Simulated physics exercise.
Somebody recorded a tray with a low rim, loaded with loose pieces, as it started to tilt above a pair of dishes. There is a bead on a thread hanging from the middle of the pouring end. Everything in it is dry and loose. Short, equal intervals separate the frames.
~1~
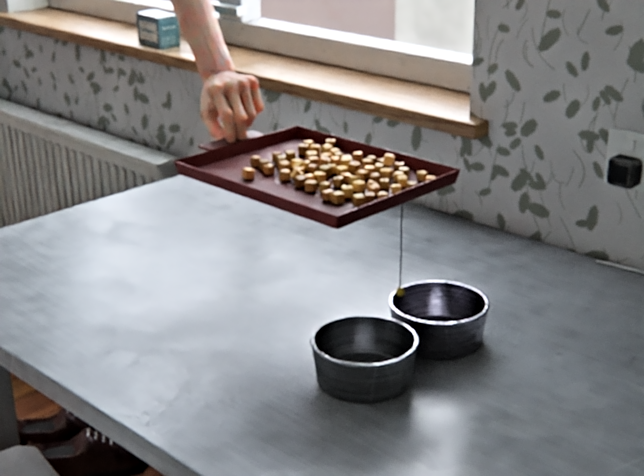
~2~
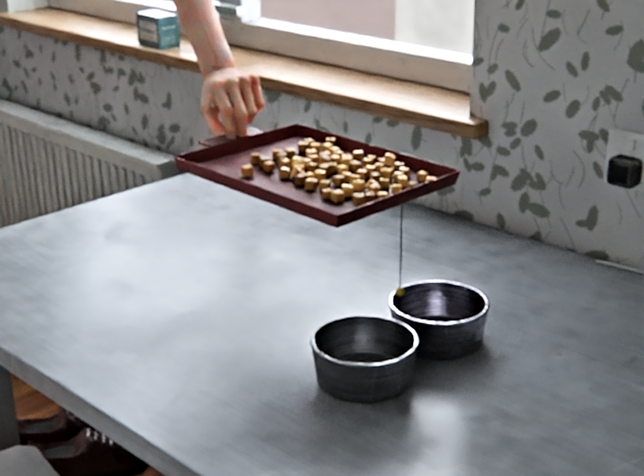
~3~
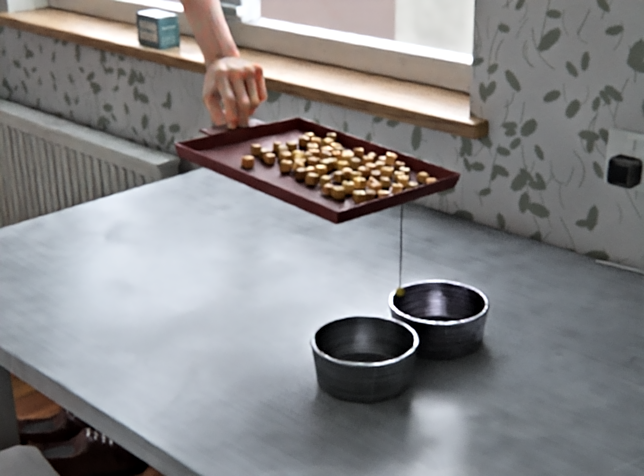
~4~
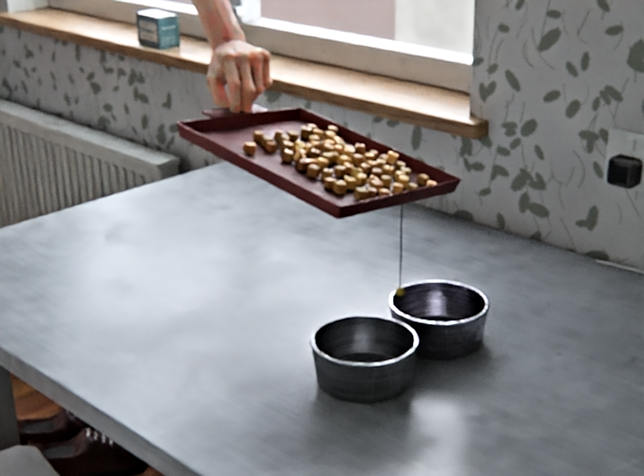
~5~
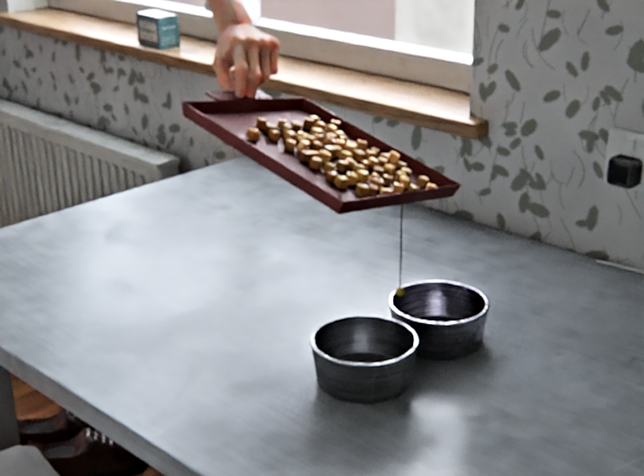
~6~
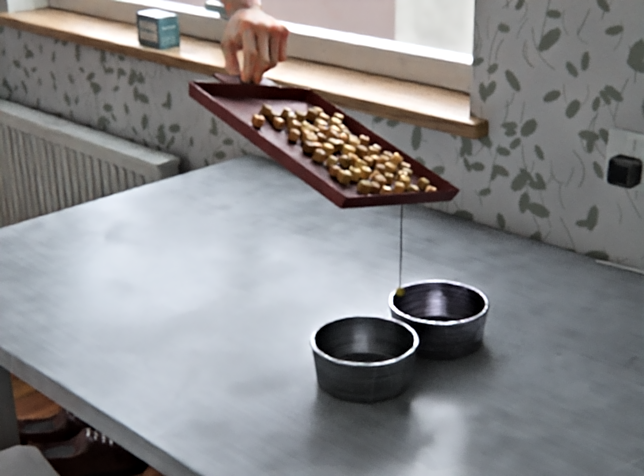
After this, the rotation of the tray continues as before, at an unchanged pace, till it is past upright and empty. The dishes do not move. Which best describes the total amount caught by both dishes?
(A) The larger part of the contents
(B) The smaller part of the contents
The smaller part of the contents (B).
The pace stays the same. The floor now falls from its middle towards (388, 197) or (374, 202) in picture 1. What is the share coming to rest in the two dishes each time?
For the first it's near 50 %, for the second near 50 %.
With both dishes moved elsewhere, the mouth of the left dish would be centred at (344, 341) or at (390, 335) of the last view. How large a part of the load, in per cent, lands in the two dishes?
You'd get 30 in a hundred the first time and 40 in a hundred the second.
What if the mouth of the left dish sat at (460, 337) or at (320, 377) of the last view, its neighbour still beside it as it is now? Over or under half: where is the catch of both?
Result - try one, below the halfway mark; try two, below the halfway mark.
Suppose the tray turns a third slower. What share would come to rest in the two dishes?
Roughly 30 percent.
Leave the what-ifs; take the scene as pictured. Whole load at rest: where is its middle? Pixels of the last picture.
Somewhere around (470, 316) in the final view.
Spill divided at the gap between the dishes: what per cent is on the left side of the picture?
About 10 %.
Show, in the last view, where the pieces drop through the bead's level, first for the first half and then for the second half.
About (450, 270), and after that about (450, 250).
Shortly afterwards, tray tipped steeply; the whole lot on the tray.
Next, tray tipped past a quarter turn; all but a few on the tray; only a few outside both; only a few in the air.
Some moments later, tray tipped past a quarter turn; near a third in the right dish; near two thirds outside both.
In the end, tray tipped past a quarter turn; none at all in the left dish; near a third in the right dish; near two thirds outside both.
